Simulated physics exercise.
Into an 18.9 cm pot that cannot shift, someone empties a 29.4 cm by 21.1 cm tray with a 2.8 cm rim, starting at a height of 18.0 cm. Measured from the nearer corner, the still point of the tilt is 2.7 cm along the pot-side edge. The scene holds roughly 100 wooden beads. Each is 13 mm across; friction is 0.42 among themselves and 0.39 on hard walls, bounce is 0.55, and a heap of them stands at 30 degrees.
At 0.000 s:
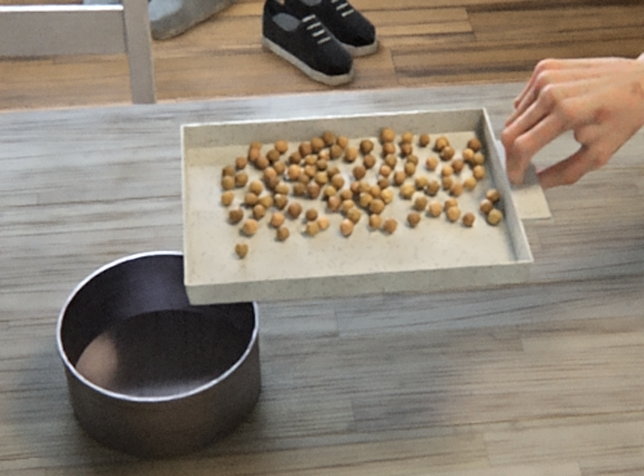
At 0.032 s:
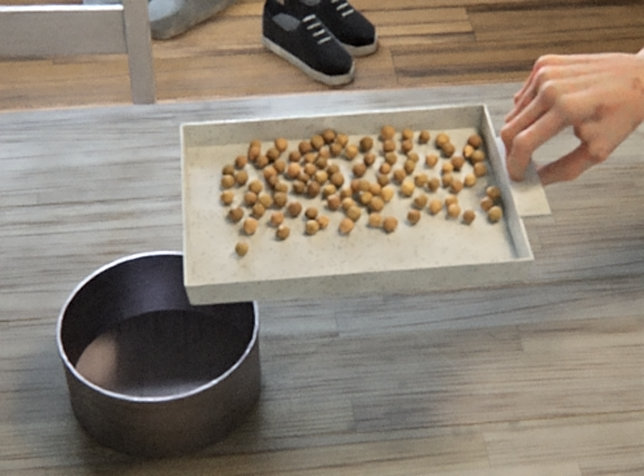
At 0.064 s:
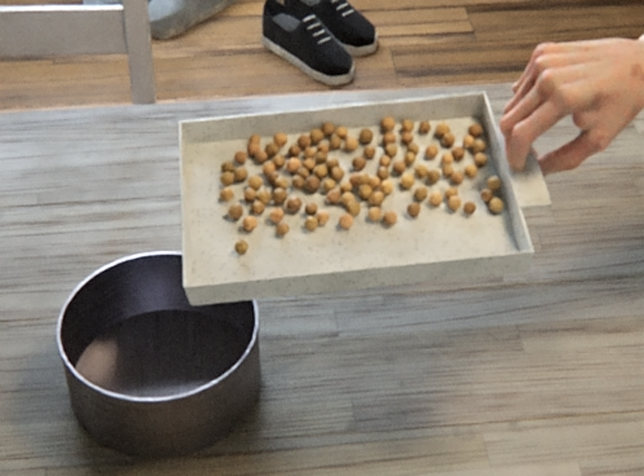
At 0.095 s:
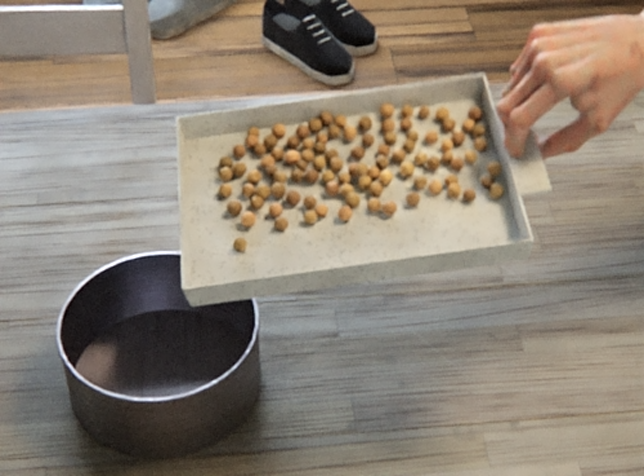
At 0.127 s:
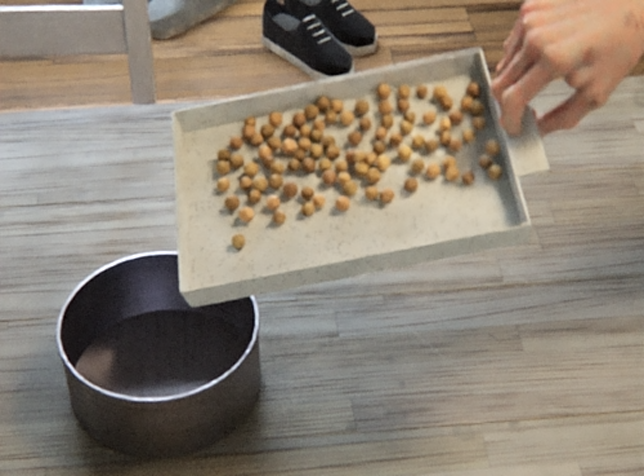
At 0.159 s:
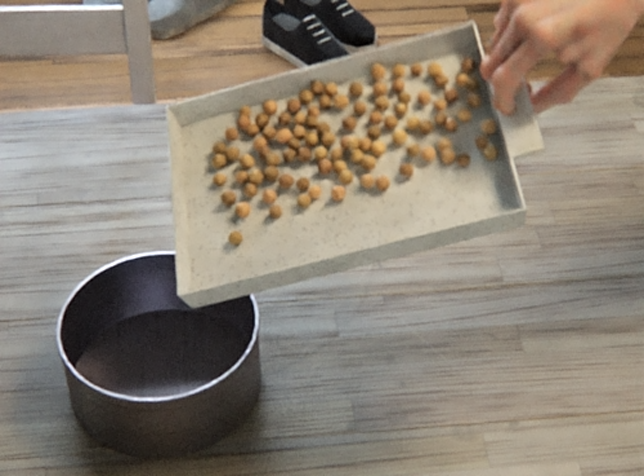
On a grey wood-grained tabletop seen from above at an angle, a chair and dark shoes show on the brown floor behind. A hand at the right grips a shallow cream tray scattered with small round tan beads, its left end over the rim of a dark round pot. The hand raises the tray's right side, slowly then faster, tilting it leftward while the beads keep their places on it.
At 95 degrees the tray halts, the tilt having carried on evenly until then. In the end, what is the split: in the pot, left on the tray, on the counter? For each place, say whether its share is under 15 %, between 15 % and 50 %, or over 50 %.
My prediction: Pot: A medium amount. Tray: A small amount. Counter: The majority.
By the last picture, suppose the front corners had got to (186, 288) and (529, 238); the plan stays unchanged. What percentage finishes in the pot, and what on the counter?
Split: Pot = 25, counter = 75.
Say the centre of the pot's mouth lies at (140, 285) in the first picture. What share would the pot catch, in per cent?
0 %.
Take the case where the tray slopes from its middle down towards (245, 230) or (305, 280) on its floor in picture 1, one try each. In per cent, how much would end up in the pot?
60 and 5 %.
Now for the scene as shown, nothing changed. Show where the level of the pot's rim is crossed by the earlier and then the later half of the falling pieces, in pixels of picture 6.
Early: About (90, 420); late: About (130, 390).
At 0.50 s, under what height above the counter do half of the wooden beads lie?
Some 24 cm.
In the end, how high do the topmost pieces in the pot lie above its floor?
It gets to about 1.5 cm.
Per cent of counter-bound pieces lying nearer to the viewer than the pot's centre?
I'd put it at around 100 per cent.
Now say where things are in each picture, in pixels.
The first frame shows tray tilt 0 degrees, front corners at (189, 282) and (529, 259); middle of the pieces at (356, 188); pot at (158, 322).
The second frame shows tray tilt 1 degrees, front corners at (189, 282) and (529, 257); middle of the pieces at (356, 186).
The third frame shows tray tilt 3 degrees, front corners at (188, 284) and (529, 249), lowest corner left front; middle of the pieces at (356, 180).
The fourth frame shows tray tilt 7 degrees, front corners at (186, 285) and (528, 238), lowest corner left front; middle of the pieces at (355, 170).
The fifth frame shows tray tilt 13 degrees, front corners at (184, 288) and (526, 222), lowest corner left front; middle of the pieces at (352, 157).
The sixth frame shows tray tilt 19 degrees, front corners at (182, 291) and (521, 206), lowest corner left front; middle of the pieces at (347, 143); pot at (158, 322). The tray's pace is about 190 degrees a second.
After 0.37 s, tilt 59 degrees; the tray holds 100 %, the pot 0 %.
After 0.50 s, tilt 84 degrees; the tray holds 100 %, the pot 0 %.
After 0.77 s, tilt 95 degrees; the tray holds 10 %, the pot 20 %.
In the end, at 1.9 s, pot 30 %, tray 0 %, counter 70 %.
